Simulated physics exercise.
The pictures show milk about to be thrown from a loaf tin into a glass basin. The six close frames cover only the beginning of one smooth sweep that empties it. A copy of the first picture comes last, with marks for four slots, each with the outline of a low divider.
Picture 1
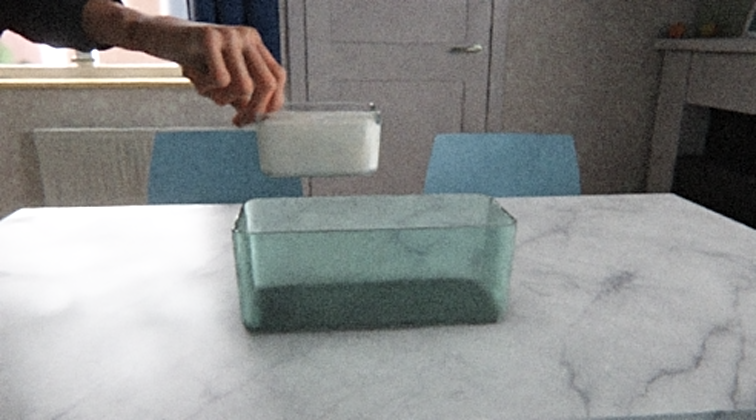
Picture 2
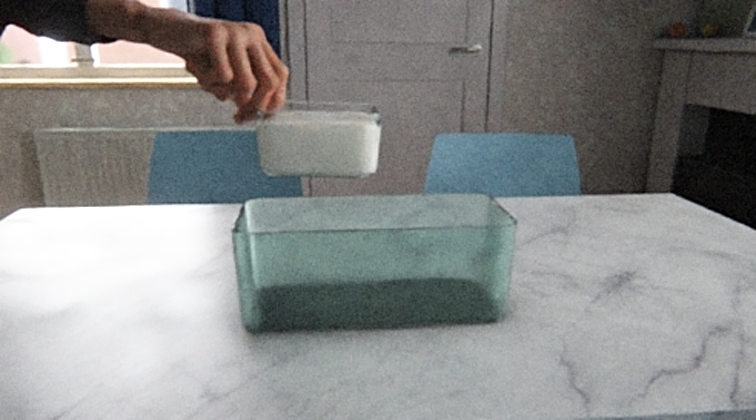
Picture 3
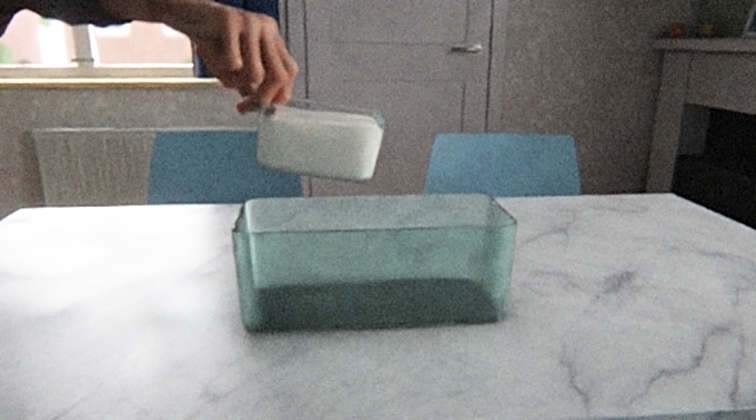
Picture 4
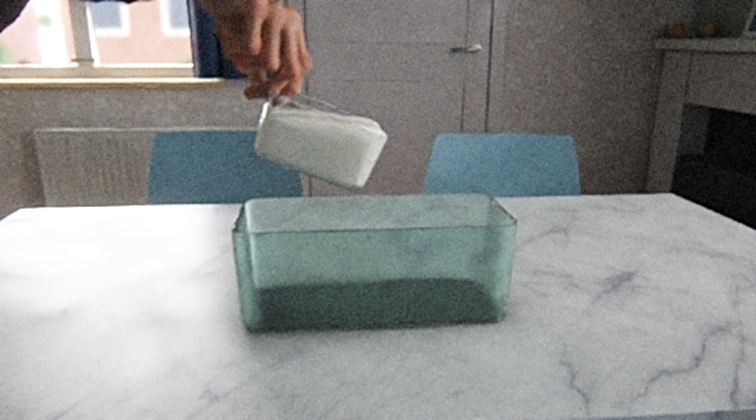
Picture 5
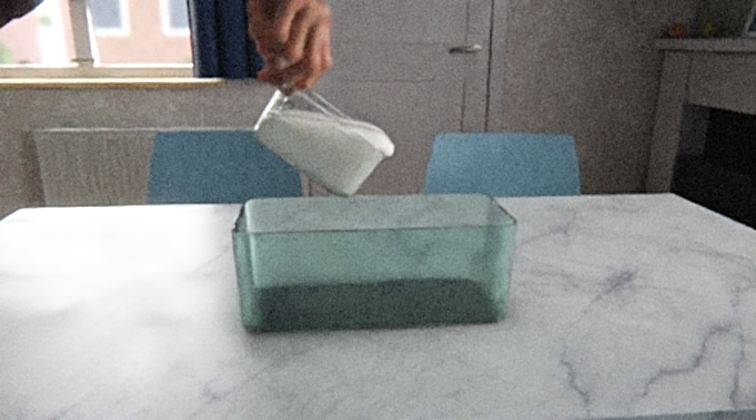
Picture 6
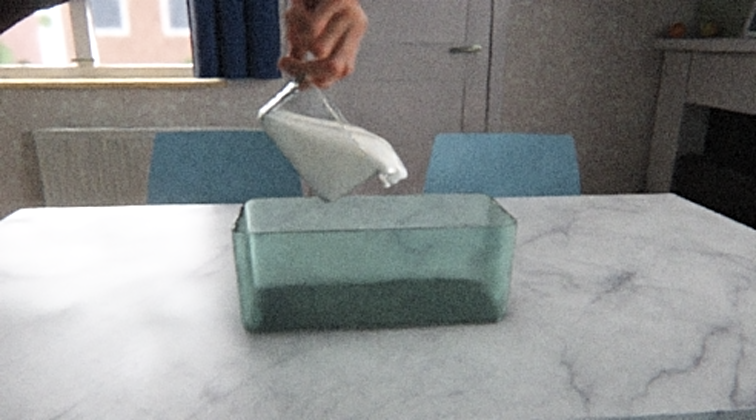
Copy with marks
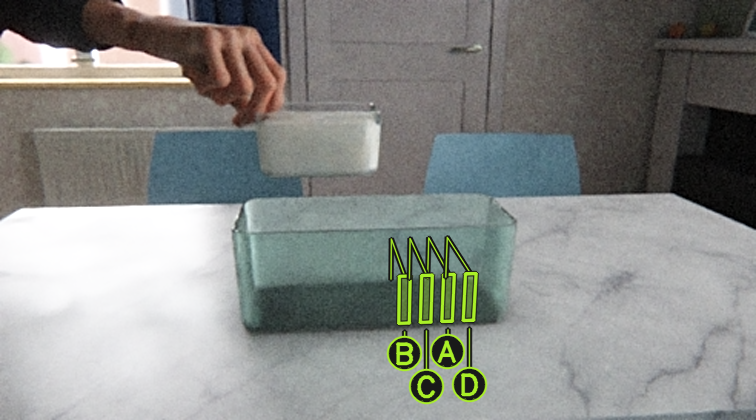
On a marble-topped table, a hand held a clear container of milk above a greenish glass basin, then tilted it steadily to the right until the milk began slipping over its lip.
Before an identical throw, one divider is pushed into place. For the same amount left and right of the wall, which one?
Position B.
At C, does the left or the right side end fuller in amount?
The left side.
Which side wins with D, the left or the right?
The left one.
In lime, A at (447, 329); B at (404, 331); C at (426, 330); D at (469, 328).
With A, about 84 % ends left of the wall and 5 % right of it; 12 % is lost outside.
With B, about 47 % ends left of the wall and 49 % right of it; 3 % is lost outside.
With C, about 75 % ends left of the wall and 21 % right of it; 4 % is lost outside.
With D, about 89 % ends left of the wall and 6 % right of it; 5 % is lost outside.
